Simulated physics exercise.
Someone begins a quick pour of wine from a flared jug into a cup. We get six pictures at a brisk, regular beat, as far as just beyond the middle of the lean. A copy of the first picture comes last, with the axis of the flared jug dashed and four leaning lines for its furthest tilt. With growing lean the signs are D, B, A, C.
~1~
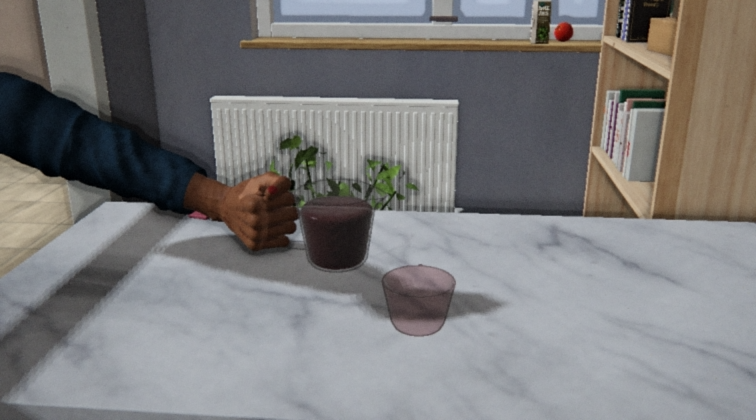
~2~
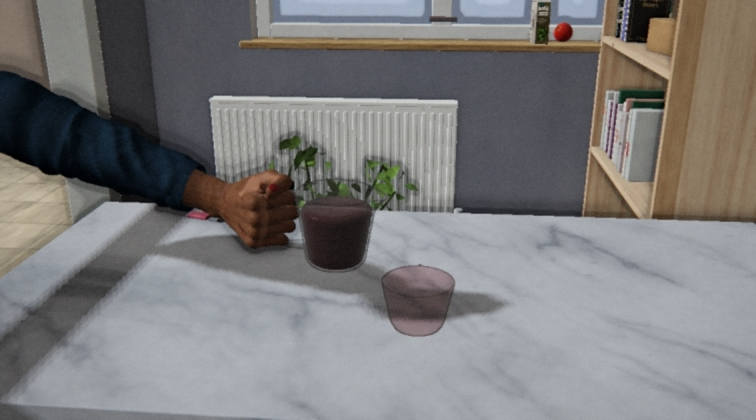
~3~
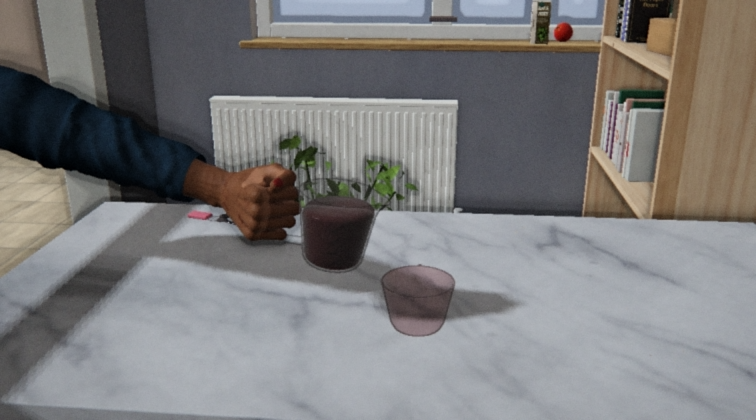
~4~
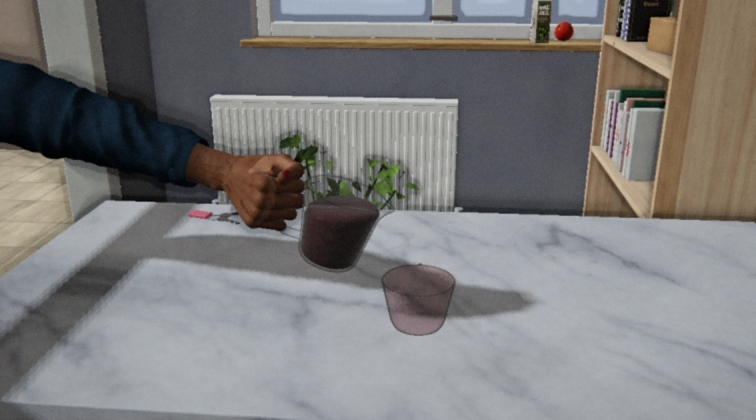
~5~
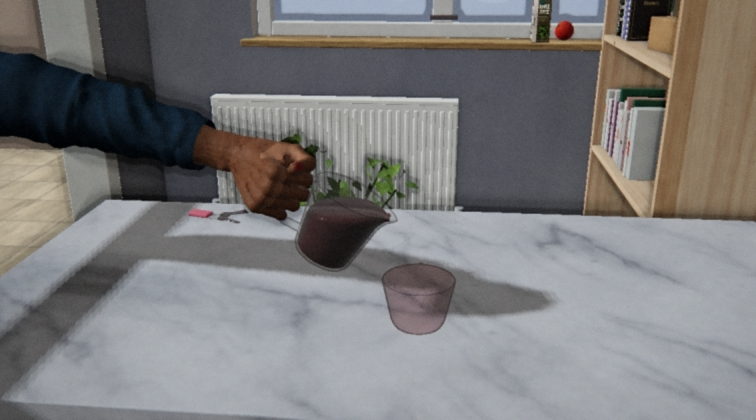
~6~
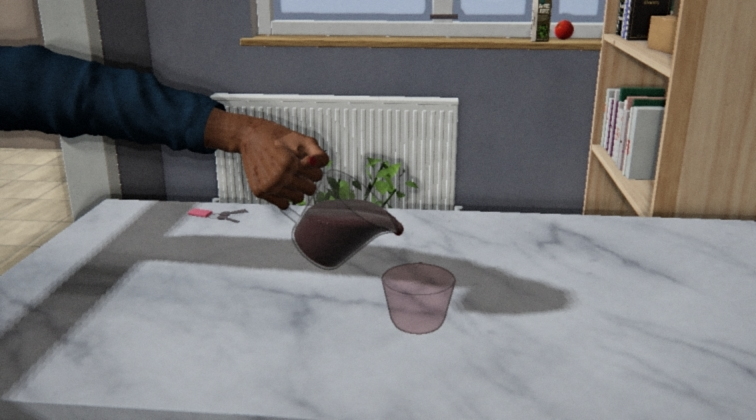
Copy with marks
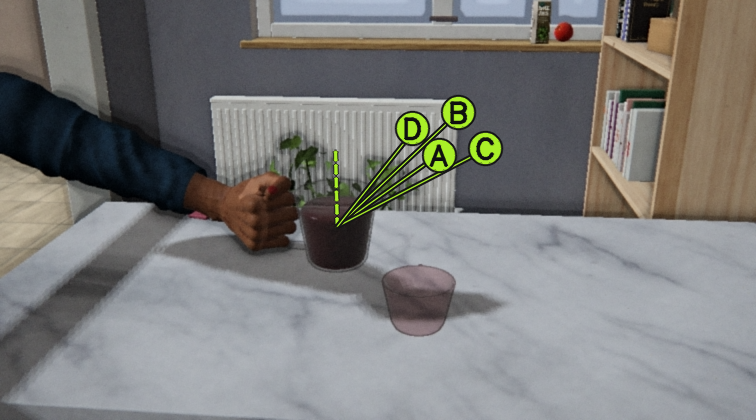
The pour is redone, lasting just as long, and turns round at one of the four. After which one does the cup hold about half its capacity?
It is A.
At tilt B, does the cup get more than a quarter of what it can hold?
Yes, clearly.
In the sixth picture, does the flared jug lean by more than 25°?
Yes.
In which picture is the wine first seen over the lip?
Picture 6.
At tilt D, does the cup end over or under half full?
Under half.
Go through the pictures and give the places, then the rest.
In the first frame, upright, lip at (386, 195); rim of the cup round (419, 280); nothing has left yet.
In the second frame, tipped about 2°, lip at (387, 197); nothing has left yet.
In the third frame, tipped about 8°, lip at (390, 202); nothing has left yet.
In the fourth frame, tipped about 17°, lip at (394, 210); nothing has left yet.
In the fifth frame, tipped about 28°, lip at (396, 220); nothing has left yet.
In the sixth frame, tipped about 39°, lip at (396, 230); wine is over the lip, down to (396, 230).
In lime, A at (424, 164); B at (446, 124); C at (470, 157); D at (403, 143).
With A, the cup ends with about 48 % of what it can hold.
With B, the cup ends with about 32 % of what it can hold.
With C, the cup ends with about 63 % of what it can hold; 4 % of the wine is spilt.
With D, the cup ends with about 19 % of what it can hold.
